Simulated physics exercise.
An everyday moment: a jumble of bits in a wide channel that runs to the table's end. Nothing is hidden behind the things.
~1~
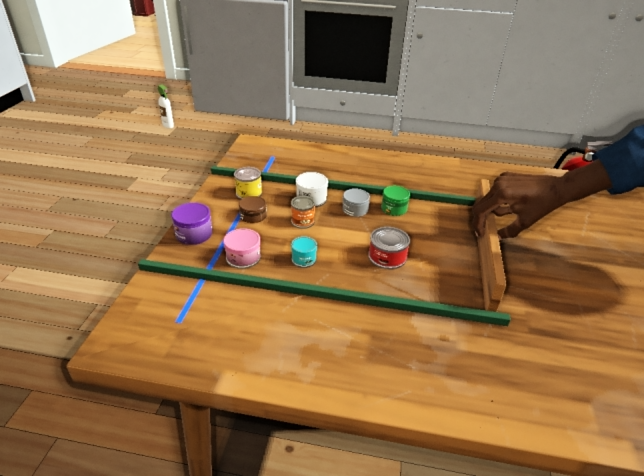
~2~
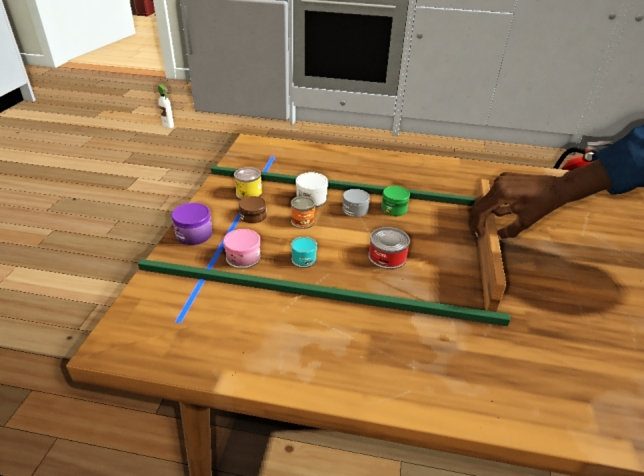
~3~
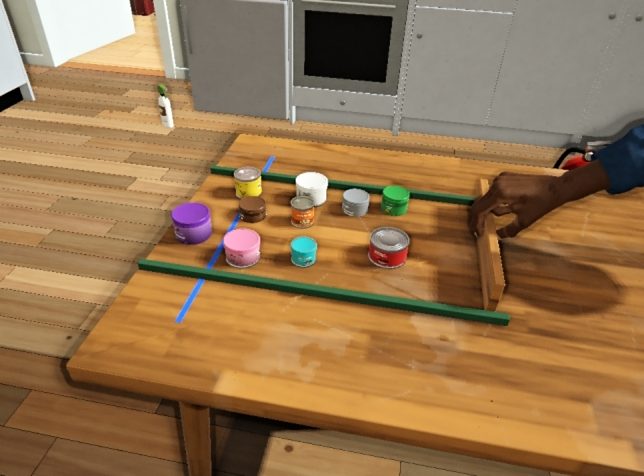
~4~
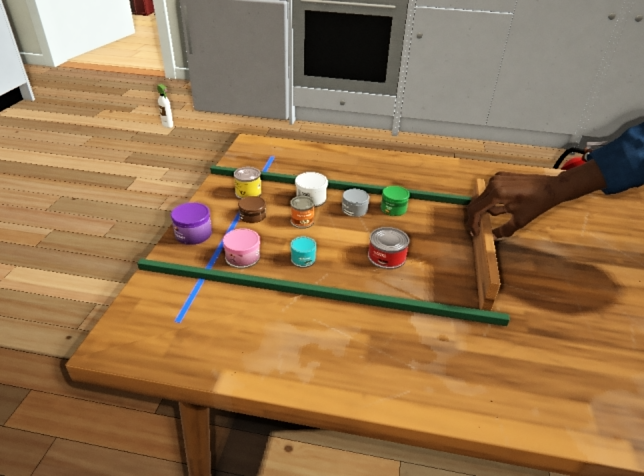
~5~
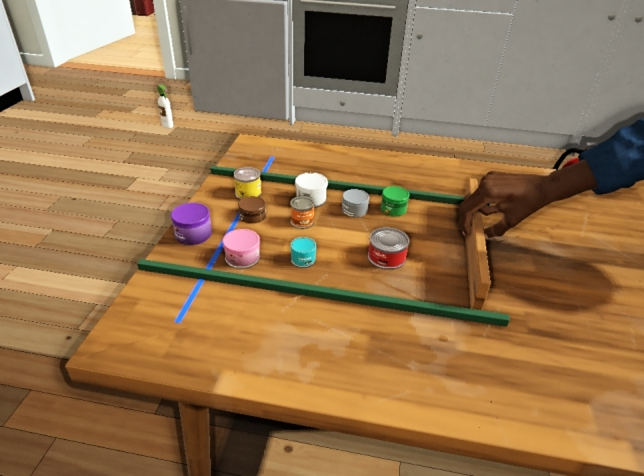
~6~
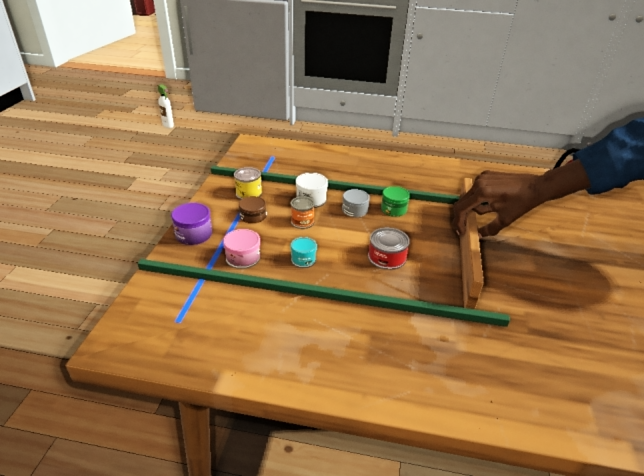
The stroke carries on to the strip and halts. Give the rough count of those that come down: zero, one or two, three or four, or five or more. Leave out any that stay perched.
The number that fall off is one or two.
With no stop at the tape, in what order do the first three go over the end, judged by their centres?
In order: The yellow tin, then the purple tub, then the white tin.
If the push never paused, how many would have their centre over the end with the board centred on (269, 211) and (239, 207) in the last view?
Place by place, 0 and 1.
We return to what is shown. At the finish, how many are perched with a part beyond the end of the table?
That would be 1.
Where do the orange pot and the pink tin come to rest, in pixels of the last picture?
The orange pot at (228, 206), the pink tin at (174, 246).
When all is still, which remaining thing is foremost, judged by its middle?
That is the purple tub.
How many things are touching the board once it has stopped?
5 of them.
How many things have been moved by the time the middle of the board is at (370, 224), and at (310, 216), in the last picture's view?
At the one place 3, at the other 6.
Early on, none off yet; purple tub at rest near (192, 224); yellow tin at rest near (248, 184); brown tub at rest near (253, 210).
Finally, the number that fall off is one or two; lost, yellow tin.
